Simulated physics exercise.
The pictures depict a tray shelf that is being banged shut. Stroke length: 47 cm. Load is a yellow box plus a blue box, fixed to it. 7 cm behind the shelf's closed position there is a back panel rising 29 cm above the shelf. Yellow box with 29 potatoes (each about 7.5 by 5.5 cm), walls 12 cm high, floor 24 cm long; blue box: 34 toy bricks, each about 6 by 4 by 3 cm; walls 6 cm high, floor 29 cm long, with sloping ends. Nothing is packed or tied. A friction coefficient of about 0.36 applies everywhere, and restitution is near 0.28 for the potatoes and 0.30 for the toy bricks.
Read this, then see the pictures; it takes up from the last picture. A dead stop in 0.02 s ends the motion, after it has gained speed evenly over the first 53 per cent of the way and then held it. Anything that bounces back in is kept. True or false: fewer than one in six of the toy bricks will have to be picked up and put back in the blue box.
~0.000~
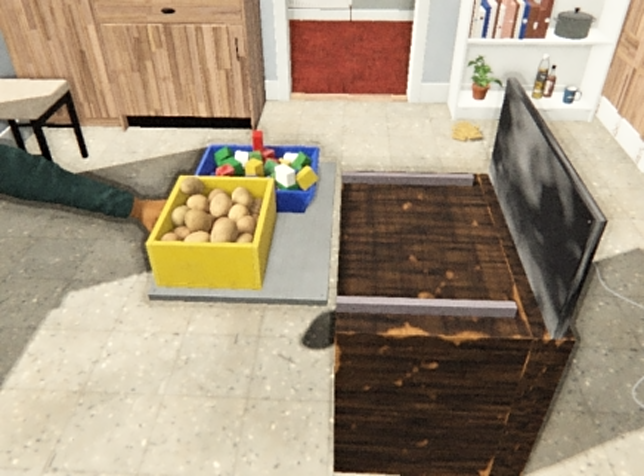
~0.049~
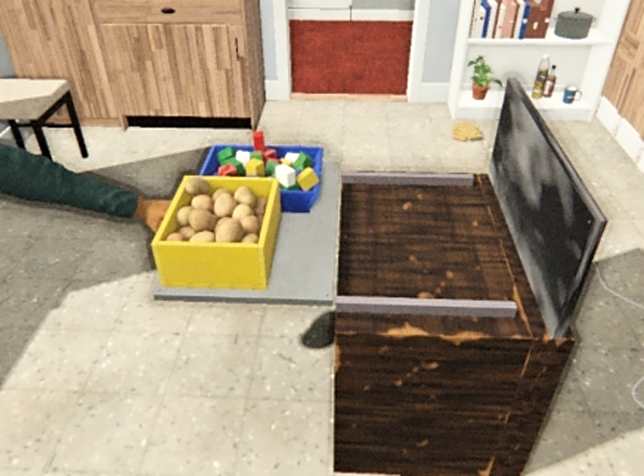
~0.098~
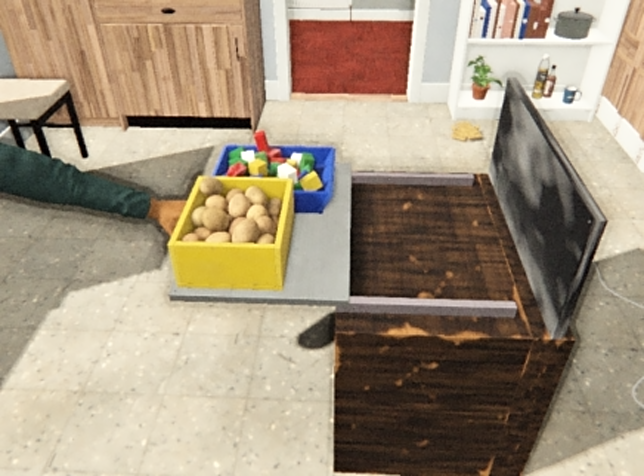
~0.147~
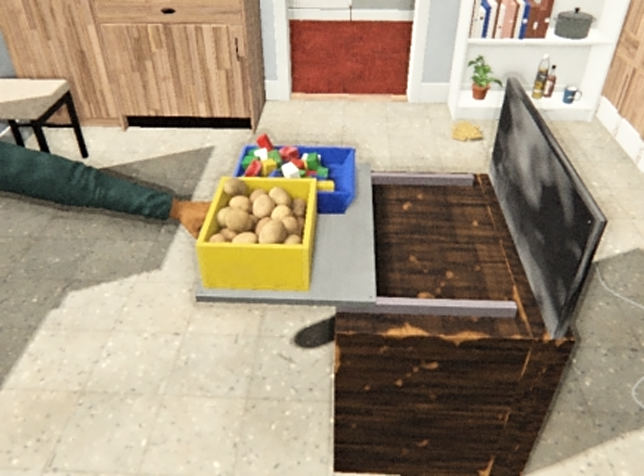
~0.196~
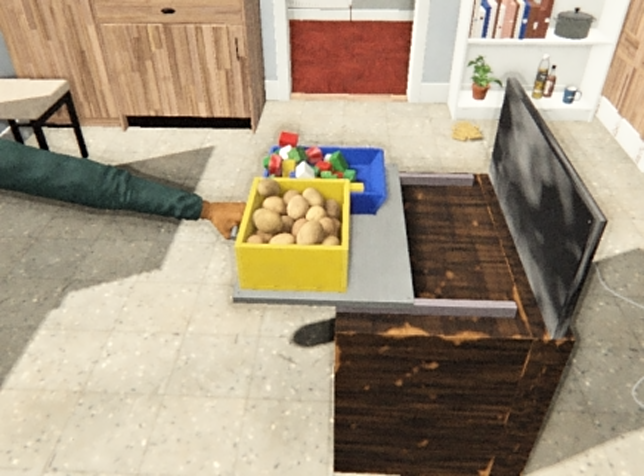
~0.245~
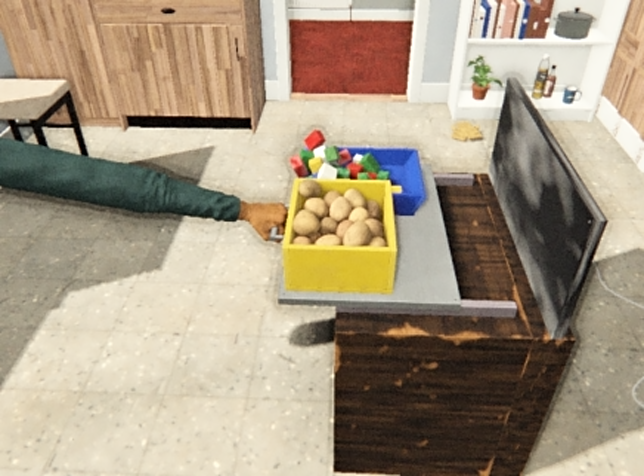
False.
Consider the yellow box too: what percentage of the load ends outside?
The yellow box loses 10 percent of its load.
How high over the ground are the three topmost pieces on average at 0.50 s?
On average they sit about 92 cm high.
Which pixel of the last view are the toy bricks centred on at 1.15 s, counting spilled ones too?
In the last view, the centre sits near (431, 185).
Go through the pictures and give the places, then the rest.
In the first frame (places track the rim corner closest to us here), blue box (311, 192); yellow box (252, 245); 0 cm pushed; all still inside.
In the second frame, blue box (315, 192); yellow box (258, 245); 1 cm pushed.
In the third frame, blue box (329, 193); yellow box (275, 246); 5 cm pushed.
In the fourth frame, blue box (352, 193); yellow box (303, 247); 12 cm pushed.
In the fifth frame, blue box (384, 194); yellow box (342, 248); 21 cm pushed.
In the sixth frame, blue box (423, 195); yellow box (391, 249); 33 cm pushed; all still inside.
After 0.30 s, end of travel.
After 0.38 s, the yellow box has all 29 and the blue box is down by 1 of 34.
After 0.50 s, the yellow box is down by 1 of 29 and the blue box is down by 7 of 34.
After 0.72 s, the yellow box is down by 3 of 29 and the blue box is down by 10 of 34.
Final count (at 1.15 s), the yellow box is down by 3 of 29 and the blue box is down by 10 of 34. Asked share, 10 of 34, 29 per cent.
